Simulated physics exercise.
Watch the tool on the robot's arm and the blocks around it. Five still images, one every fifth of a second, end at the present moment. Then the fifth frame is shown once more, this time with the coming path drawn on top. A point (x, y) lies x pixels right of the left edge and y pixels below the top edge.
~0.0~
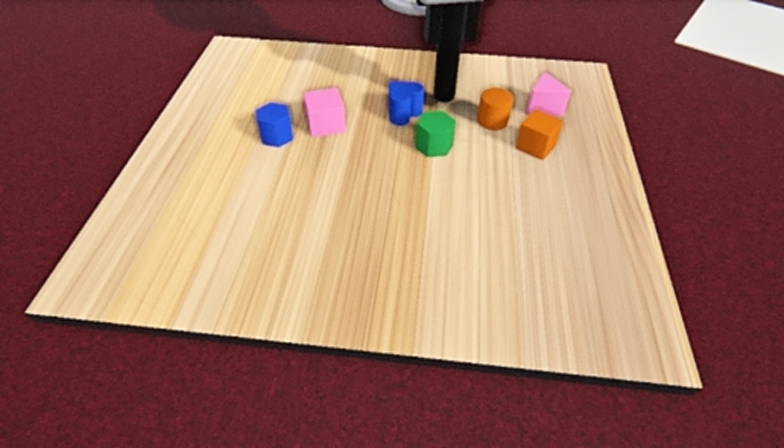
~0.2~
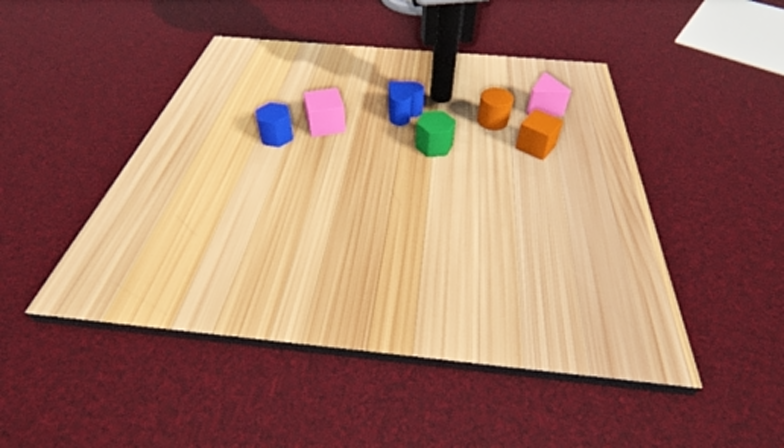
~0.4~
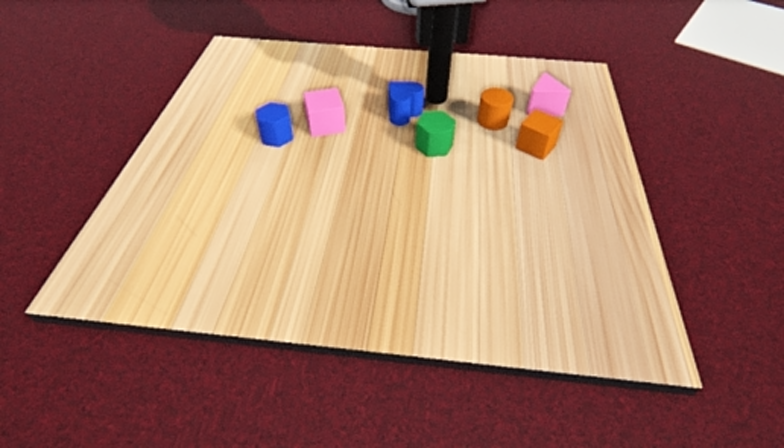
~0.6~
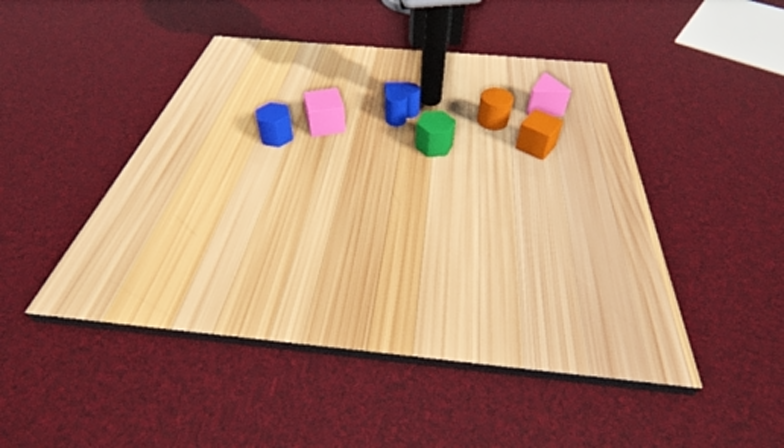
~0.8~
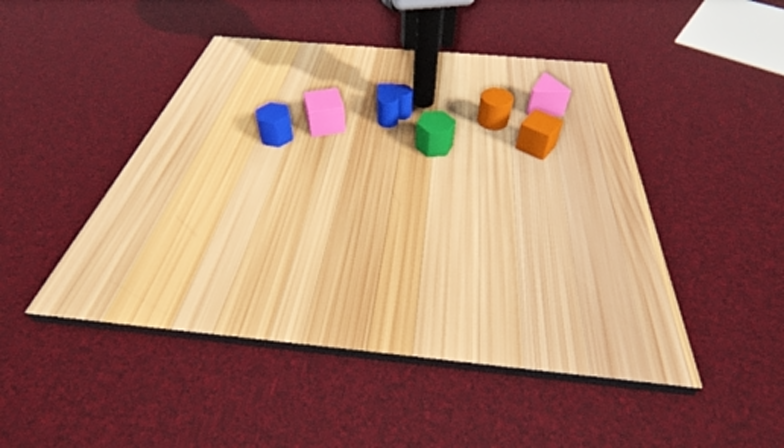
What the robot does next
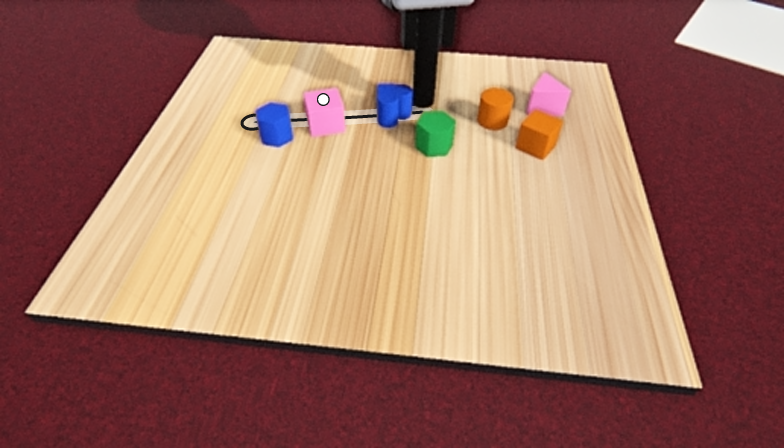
A robot arm moves left and nudges the blue heart-shaped block slightly left across the board.
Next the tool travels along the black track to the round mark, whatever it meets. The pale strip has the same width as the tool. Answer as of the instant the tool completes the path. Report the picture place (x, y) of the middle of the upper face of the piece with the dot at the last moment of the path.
At the end it should sit near (198, 130).
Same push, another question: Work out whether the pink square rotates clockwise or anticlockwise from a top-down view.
From above, the turn goes anticlockwise.
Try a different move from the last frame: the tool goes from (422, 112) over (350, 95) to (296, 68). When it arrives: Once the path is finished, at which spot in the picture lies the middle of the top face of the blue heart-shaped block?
It will end up at (361, 95).
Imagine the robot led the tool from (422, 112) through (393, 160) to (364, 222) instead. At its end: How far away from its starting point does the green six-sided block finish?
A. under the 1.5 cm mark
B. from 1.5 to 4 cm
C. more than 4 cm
(A)
Drawn move, from (422, 112) to (254, 122); the dot is on the pink square.
The first path, step by step. One third of the way, tool at (365, 107); blue six-sided block at (269, 113); pink square at (301, 103); blue heart-shaped block at (335, 100), turned 20° anticlockwise.
Two thirds of the way, tool at (309, 110); blue six-sided block at (214, 129), turned 20° anticlockwise; pink square at (245, 115), turned 20° anticlockwise; blue heart-shaped block at (278, 105), turned 35° anticlockwise.
At the end, tool at (252, 113); blue six-sided block at (177, 152), turned 50° anticlockwise; pink square at (198, 130), turned 50° anticlockwise; blue heart-shaped block at (224, 112), turned 65° anticlockwise; green six-sided block still.
